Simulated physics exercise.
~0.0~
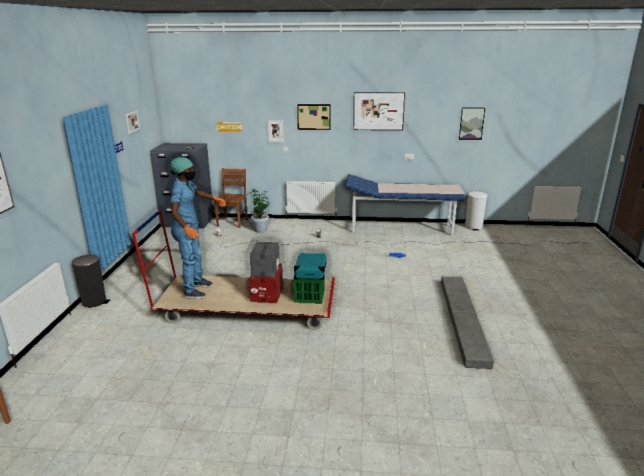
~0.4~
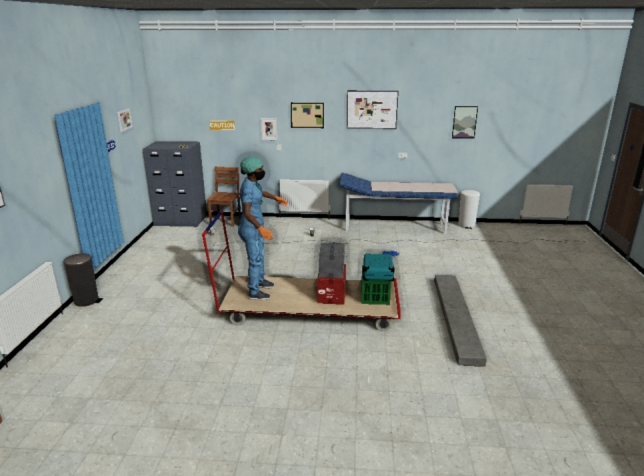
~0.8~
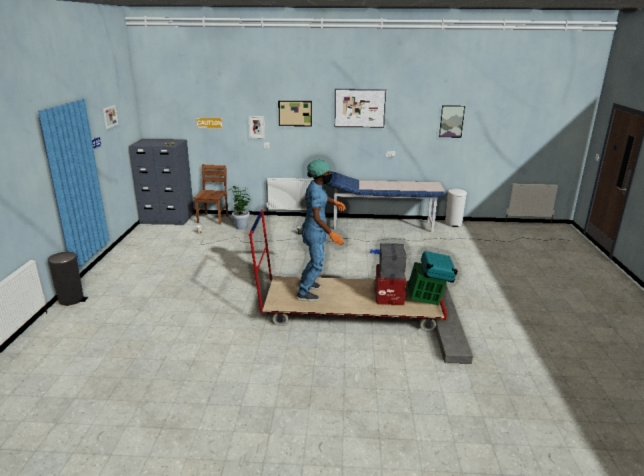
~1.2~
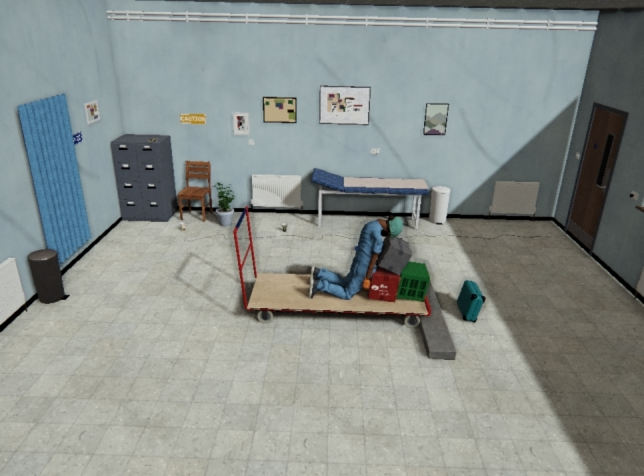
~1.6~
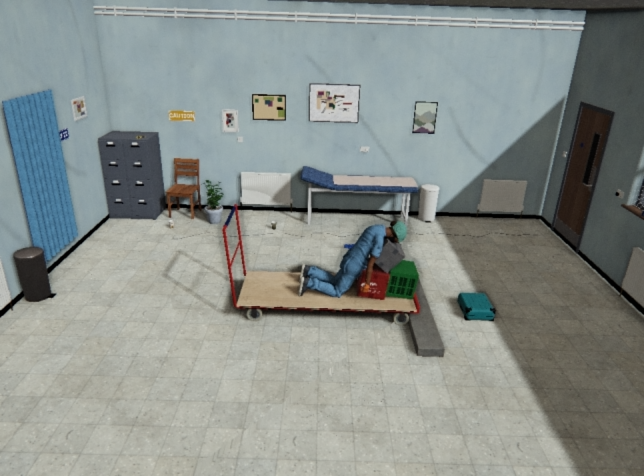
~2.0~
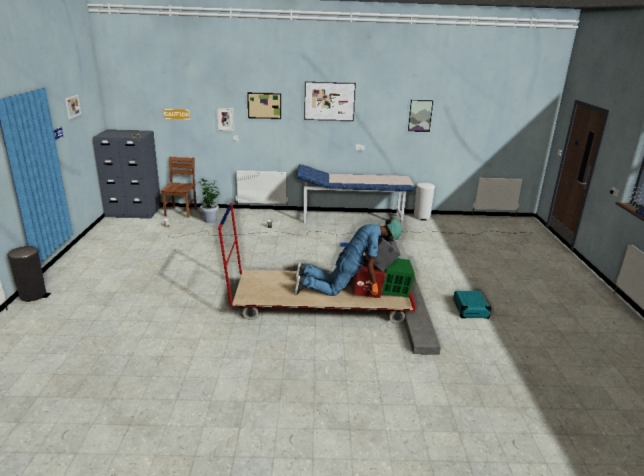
A person in blue scrubs rides a cart, then slumps forward as a teal suitcase falls off.
